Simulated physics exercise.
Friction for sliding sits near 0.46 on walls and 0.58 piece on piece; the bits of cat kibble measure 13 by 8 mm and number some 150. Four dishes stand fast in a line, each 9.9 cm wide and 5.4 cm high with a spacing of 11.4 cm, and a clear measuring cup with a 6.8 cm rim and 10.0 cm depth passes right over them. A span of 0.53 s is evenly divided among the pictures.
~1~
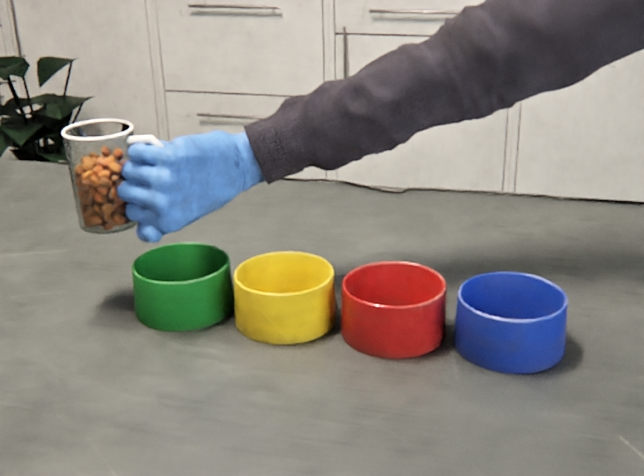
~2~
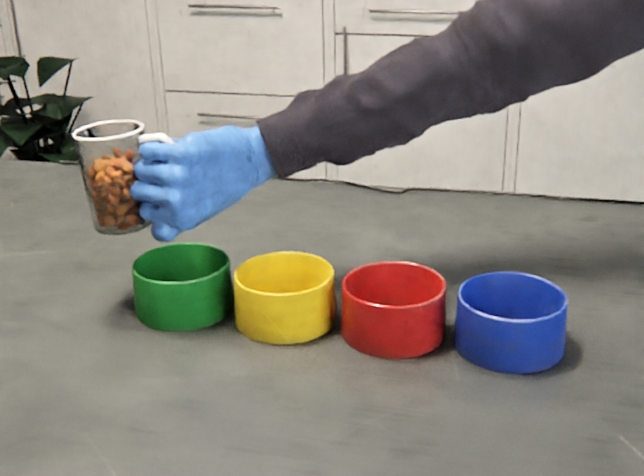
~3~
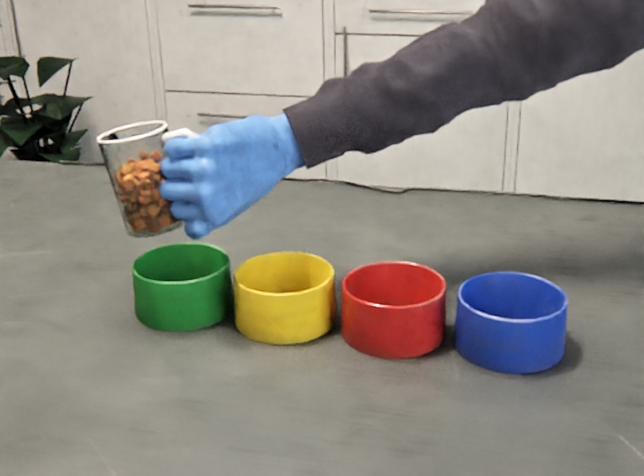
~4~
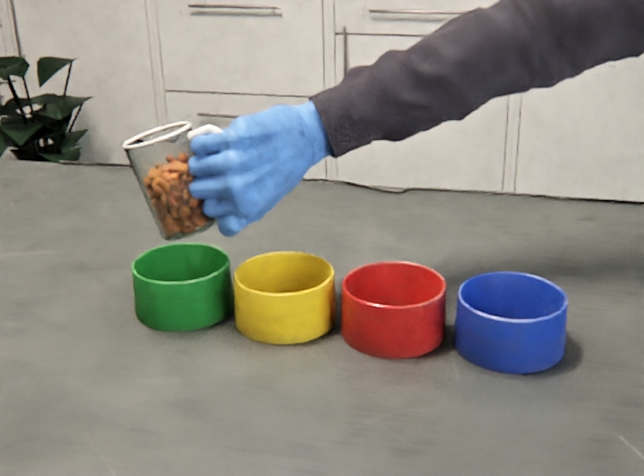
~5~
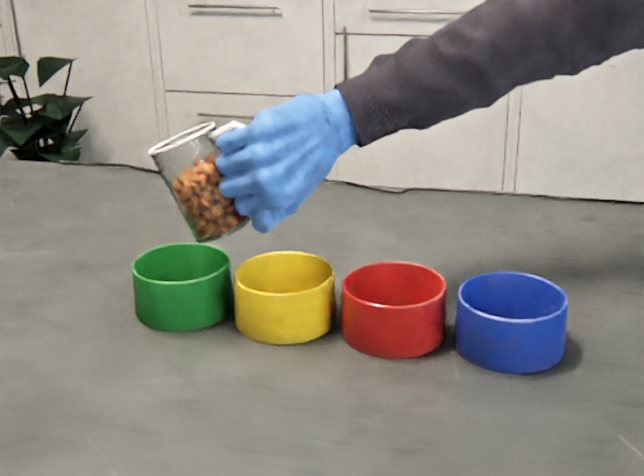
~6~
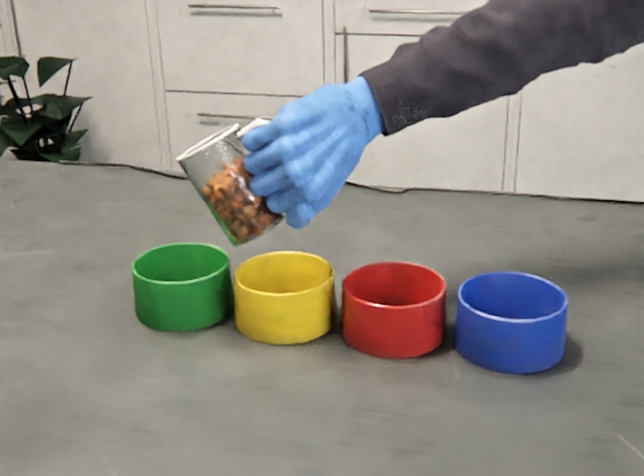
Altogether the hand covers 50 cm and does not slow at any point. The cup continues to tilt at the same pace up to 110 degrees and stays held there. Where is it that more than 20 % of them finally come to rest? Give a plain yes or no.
Red - no, blue - yes, green - no, yellow - no, counter - no.
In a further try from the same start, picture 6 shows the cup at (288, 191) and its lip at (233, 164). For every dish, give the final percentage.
The red dish keeps 0, the blue dish 90, the green dish 0 and the yellow dish 0.
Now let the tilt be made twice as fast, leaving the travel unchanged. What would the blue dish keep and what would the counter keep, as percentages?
Blue 40; counter 10.
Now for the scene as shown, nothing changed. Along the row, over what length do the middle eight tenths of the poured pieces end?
Roughly 5 cm of the row.
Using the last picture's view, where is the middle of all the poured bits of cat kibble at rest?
Centre at rest: Approx. (520, 329) px.
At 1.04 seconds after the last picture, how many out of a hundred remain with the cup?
I'd put it at roughly 100 per cent.
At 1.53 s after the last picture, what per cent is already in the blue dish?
15 % so far.
Then, 0.62 s after the last picture, tilt 67 degrees; cup holds 100 %.
Then, 1.04 s after the last picture, tilt 93 degrees; cup holds 100 %.
Then, 1.53 s after the last picture, tilt 110 degrees; cup holds 85 %, blue 15 %.
In the end, red 0 %, blue 90 %, green 0 %, yellow 0 %, counter 0 %, cup 10 %.
